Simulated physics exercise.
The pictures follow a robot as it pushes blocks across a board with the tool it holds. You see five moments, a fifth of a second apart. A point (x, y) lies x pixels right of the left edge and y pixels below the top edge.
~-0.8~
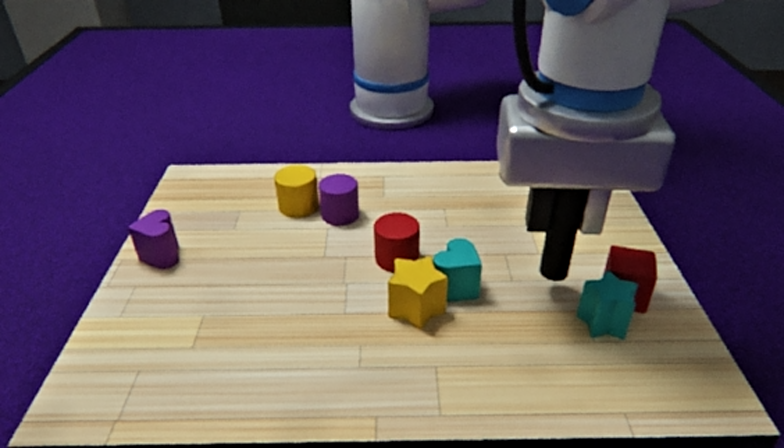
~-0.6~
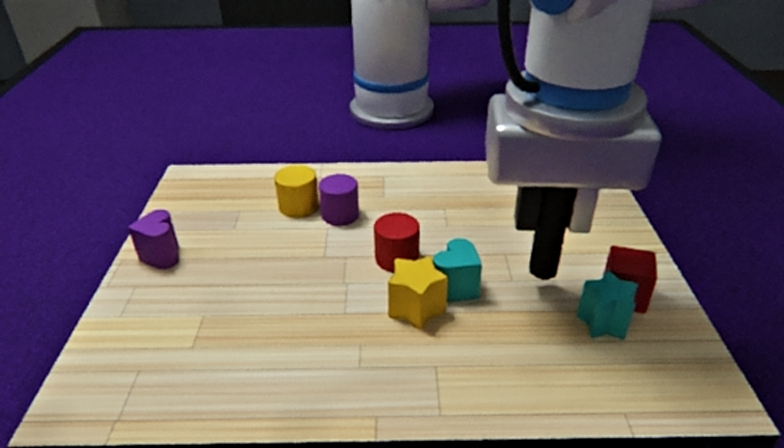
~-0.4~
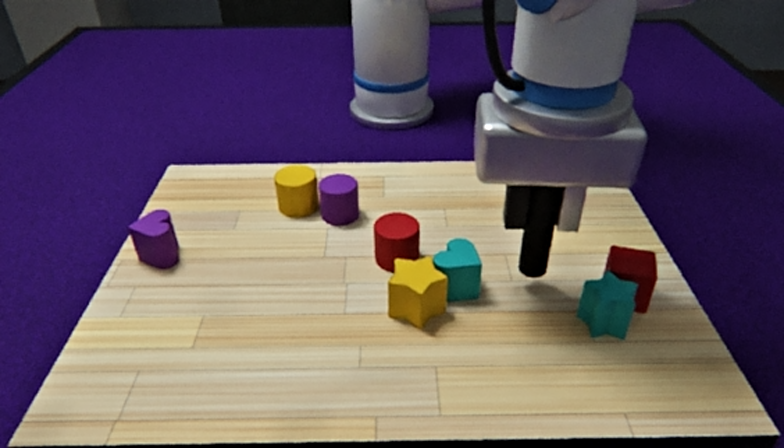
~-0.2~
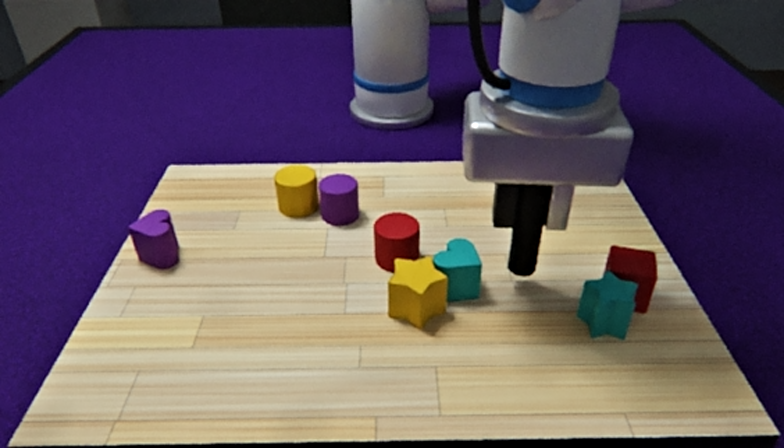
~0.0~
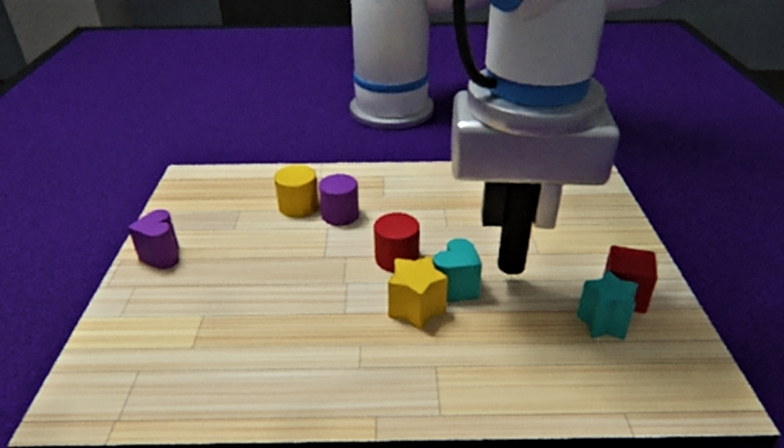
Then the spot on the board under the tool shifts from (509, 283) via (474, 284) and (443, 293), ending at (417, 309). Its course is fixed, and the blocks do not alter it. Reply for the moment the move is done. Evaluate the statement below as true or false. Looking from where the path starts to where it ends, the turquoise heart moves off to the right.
True
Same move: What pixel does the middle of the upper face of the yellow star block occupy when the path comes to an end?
The middle of its upper face will lie at (378, 287).
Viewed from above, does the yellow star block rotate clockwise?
Short answer: No.
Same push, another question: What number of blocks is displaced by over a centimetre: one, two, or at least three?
Of all the blocks, two travel more than a centimetre.
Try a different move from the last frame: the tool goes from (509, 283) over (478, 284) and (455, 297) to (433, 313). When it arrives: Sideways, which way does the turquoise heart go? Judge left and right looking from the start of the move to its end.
To the right.
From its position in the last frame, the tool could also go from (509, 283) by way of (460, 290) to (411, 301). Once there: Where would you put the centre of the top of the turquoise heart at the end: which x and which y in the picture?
I'd place it at (389, 249), taking the centre of its top.
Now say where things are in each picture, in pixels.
In the first frame, tip of the tool at (554, 273), middles of tops, red circle at (397, 225), yellow star block at (417, 273), turquoise heart at (458, 253).
In the second frame, tool at (543, 271), nothing pushed.
In the third frame, tool at (532, 270), nothing pushed.
In the fourth frame, tool at (522, 268), nothing pushed.
In the fifth frame, tool at (511, 267), red circle at (397, 225), yellow star block at (417, 273), turquoise heart at (458, 253).
On the path given first. Halfway along, tool at (458, 271); yellow star block at (397, 278), turned 40° anticlockwise; turquoise heart at (425, 255), turned 15° clockwise.
At the end, tool at (417, 293); red circle unmoved; yellow star block at (378, 287), turned 55° anticlockwise; turquoise heart at (394, 253), turned 35° clockwise.
